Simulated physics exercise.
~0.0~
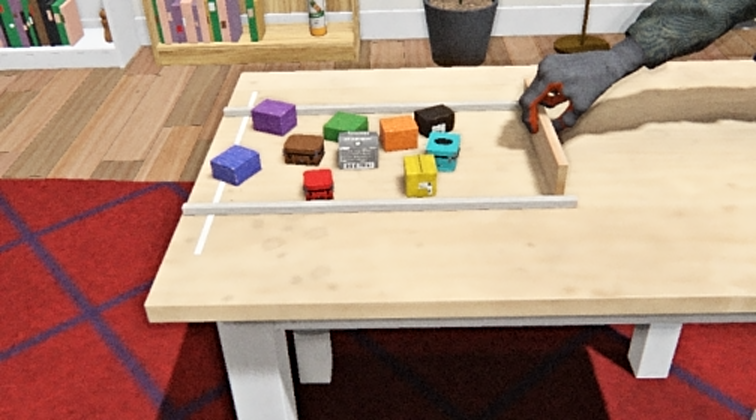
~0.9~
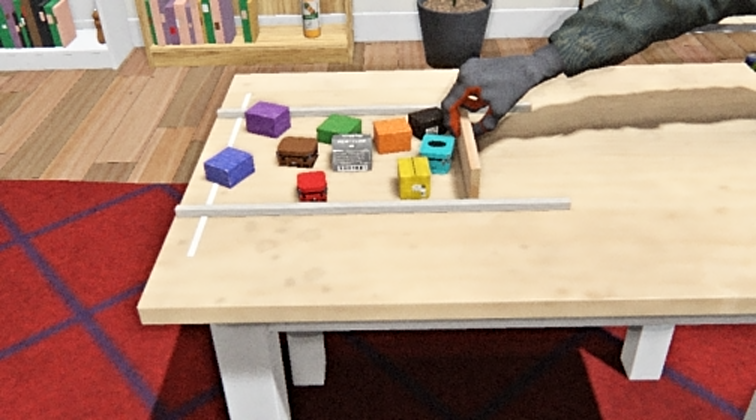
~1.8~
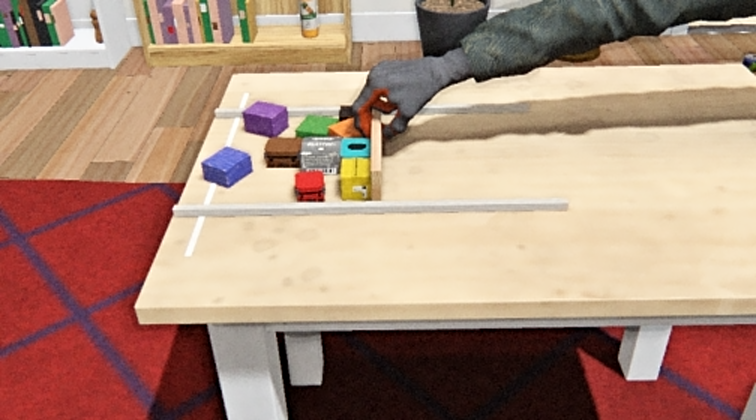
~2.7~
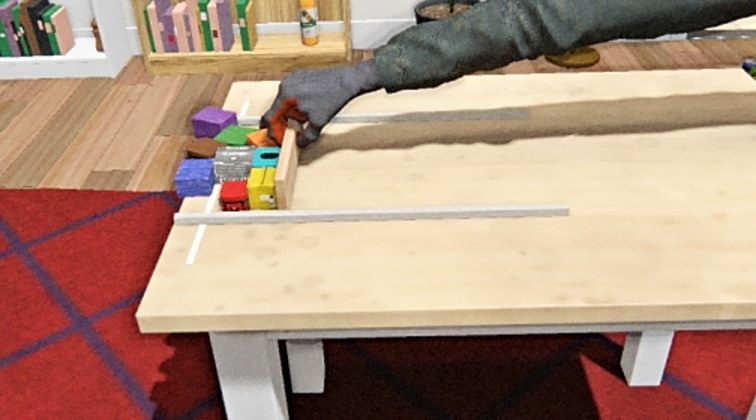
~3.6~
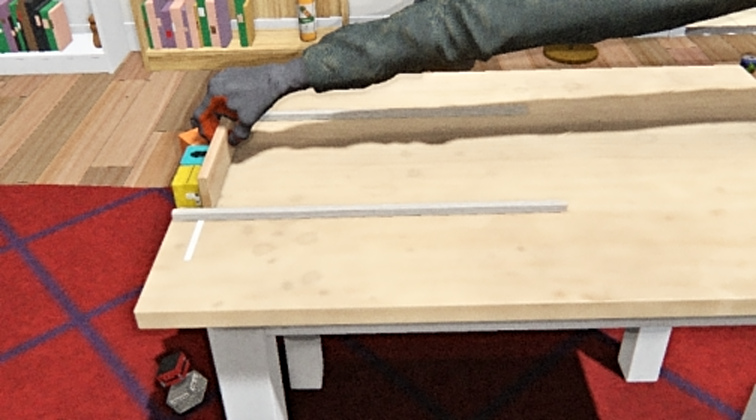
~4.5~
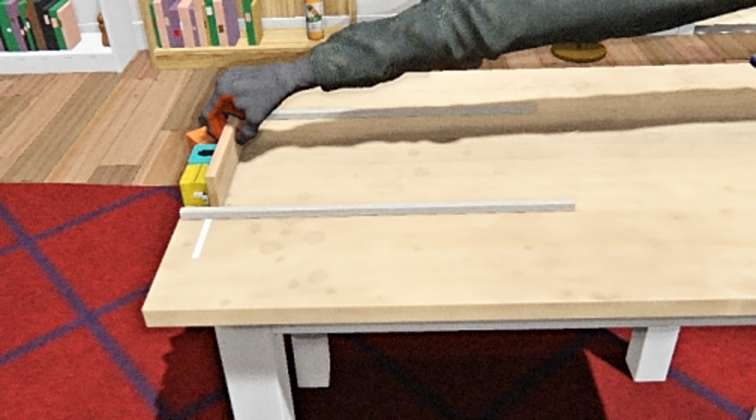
Gloved hand sweeping a board leftward across a wooden table, bunching colourful blocks together and pushing most over the edge.
